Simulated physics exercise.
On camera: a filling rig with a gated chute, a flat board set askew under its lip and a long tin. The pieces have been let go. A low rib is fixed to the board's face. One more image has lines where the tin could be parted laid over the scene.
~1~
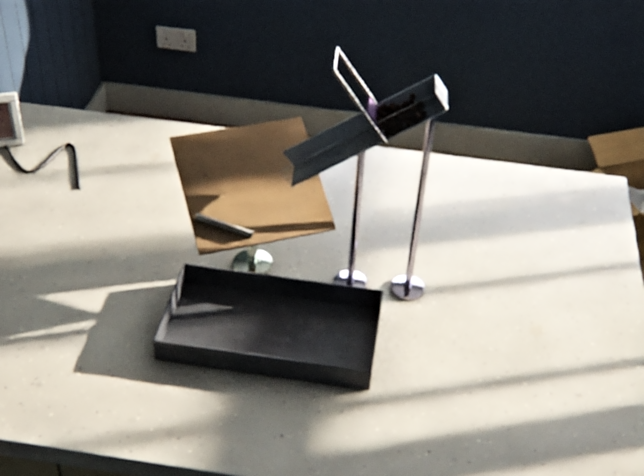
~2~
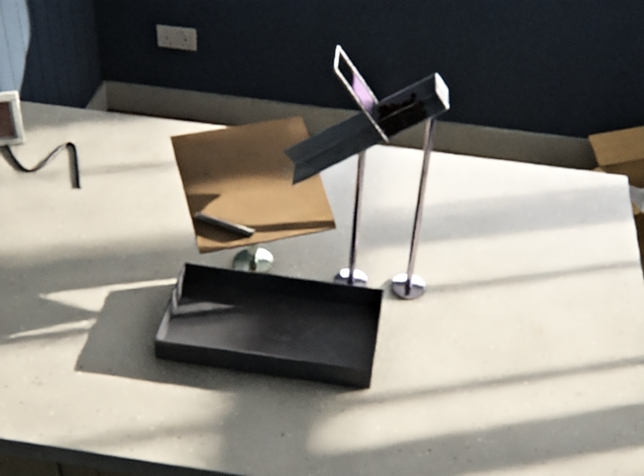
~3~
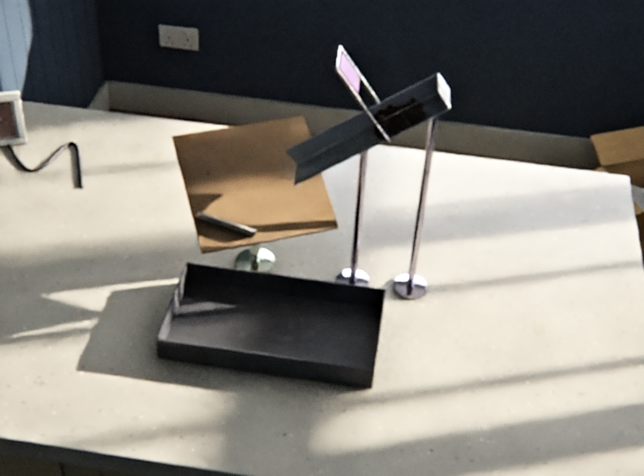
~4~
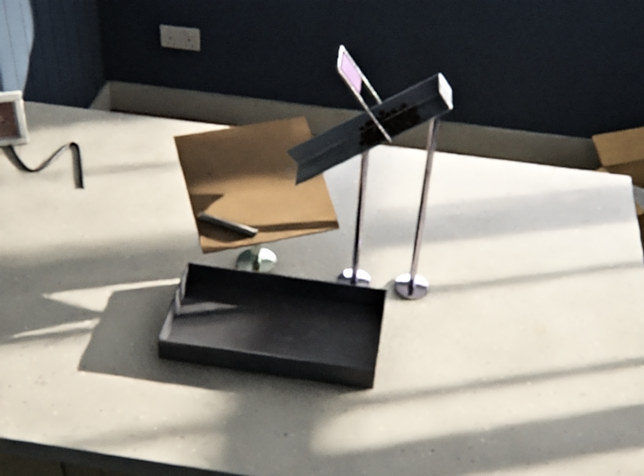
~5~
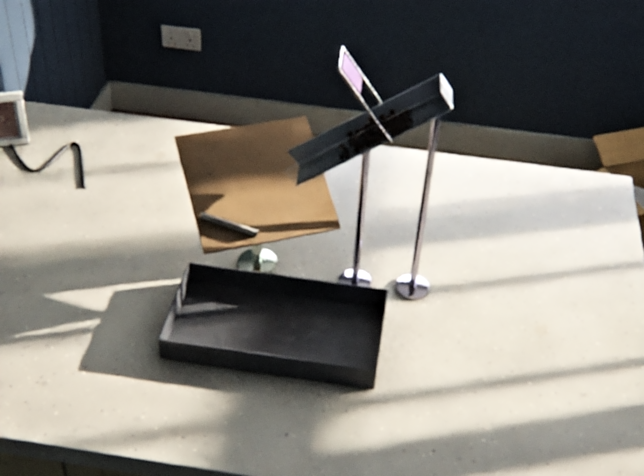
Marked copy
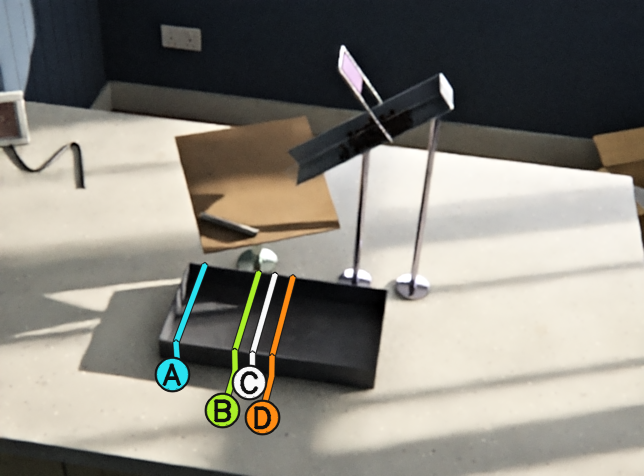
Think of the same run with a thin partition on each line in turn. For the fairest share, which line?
D works best here.
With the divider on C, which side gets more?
More lands on the right.
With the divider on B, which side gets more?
More lands on the right.
On the marked copy, line A crosses the front rim at (176, 341); line B crosses the front rim at (235, 350); line C crosses the front rim at (252, 352); line D crosses the front rim at (272, 355).
If A is chosen, of what is caught, only a few on the left of the divider, all but a few on the right.
If B is chosen, of what is caught, a small share on the left of the divider, all but a few on the right.
If C is chosen, of what is caught, a small share on the left of the divider, the bulk on the right.
If D is chosen, of what is caught, close to two thirds on the left of the divider, close to a third on the right.
